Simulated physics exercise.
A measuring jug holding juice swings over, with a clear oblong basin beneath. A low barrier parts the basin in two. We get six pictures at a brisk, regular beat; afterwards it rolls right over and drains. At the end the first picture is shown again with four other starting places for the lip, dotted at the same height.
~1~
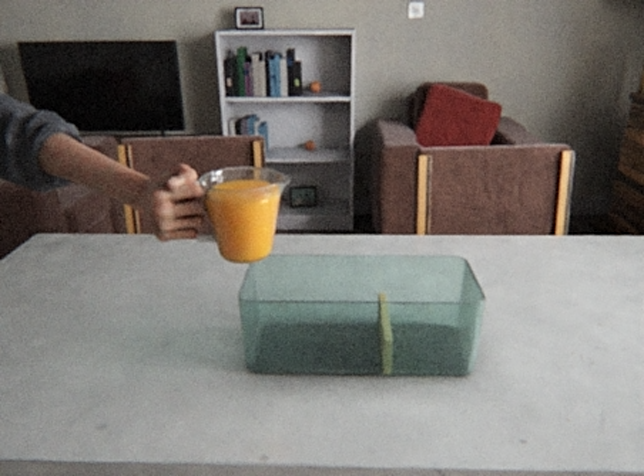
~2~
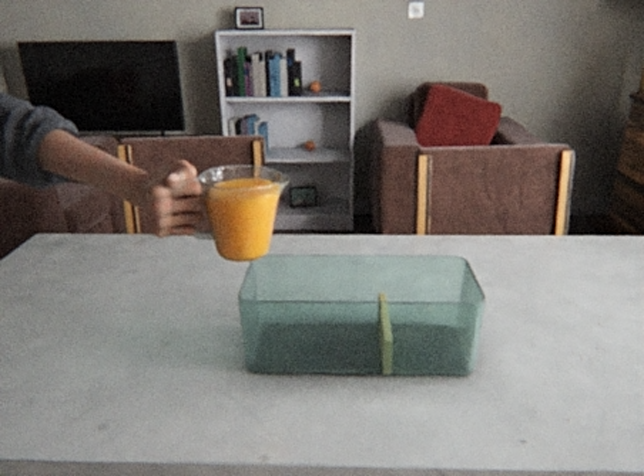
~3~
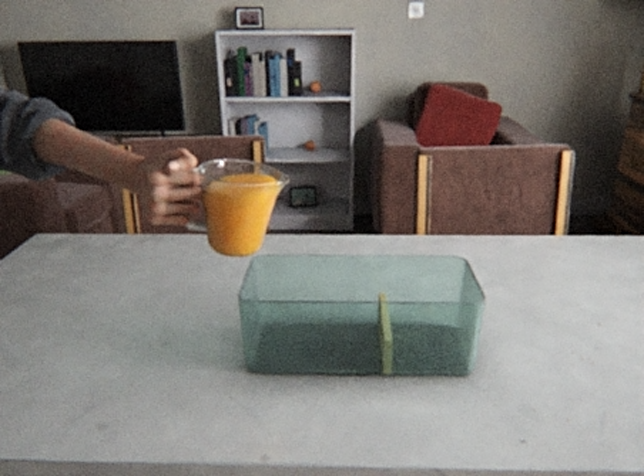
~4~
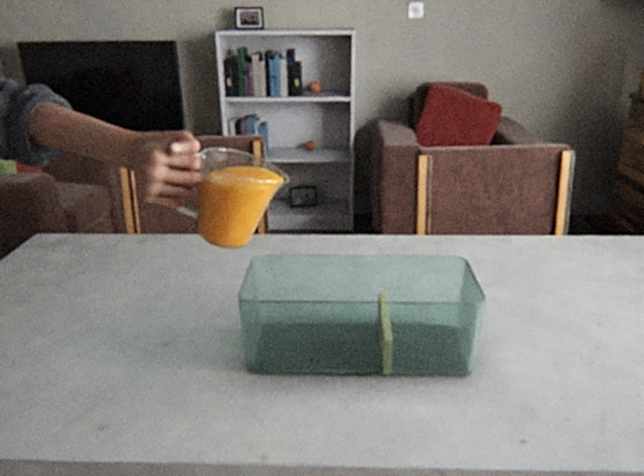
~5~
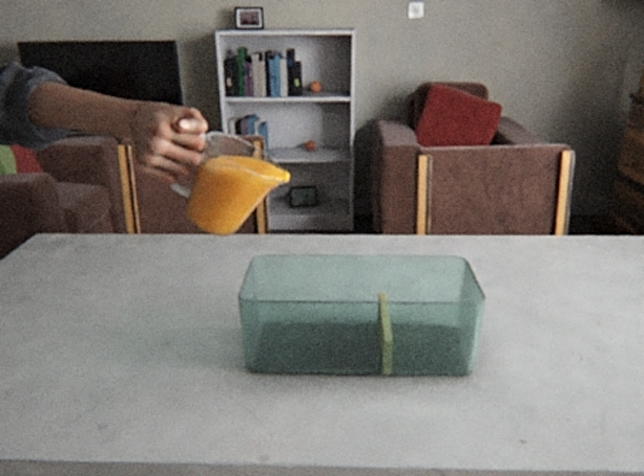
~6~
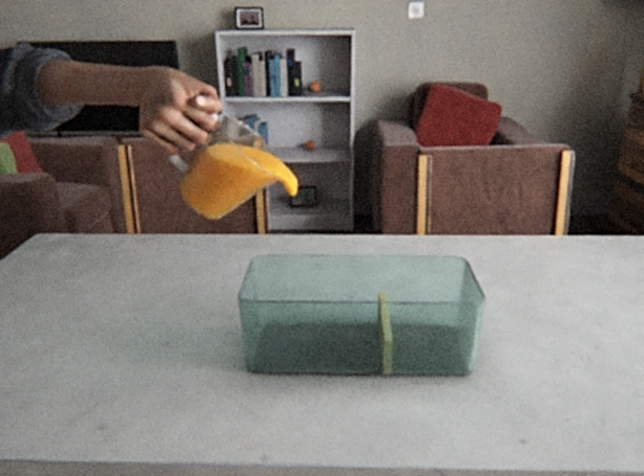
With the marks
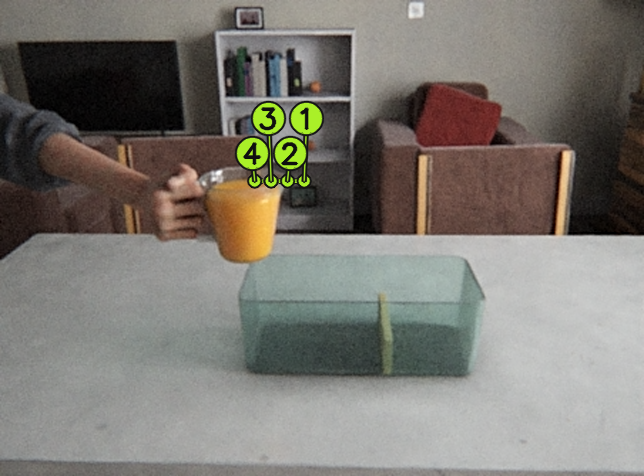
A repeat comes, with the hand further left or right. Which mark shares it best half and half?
Best: 1.
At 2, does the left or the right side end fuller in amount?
The left side.
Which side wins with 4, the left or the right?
More ends on the left.
On the marked copy, 1 at (304, 181); 2 at (287, 181); 3 at (271, 181); 4 at (254, 181).
With 1, about 50 % ends left of the wall and 47 % right of it; 4 % is lost outside.
With 2, about 88 % ends left of the wall and 5 % right of it; 7 % is lost outside.
With 3, about 90 % ends left of the wall and 3 % right of it; 7 % is lost outside.
With 4, about 88 % ends left of the wall and 6 % right of it; 7 % is lost outside.
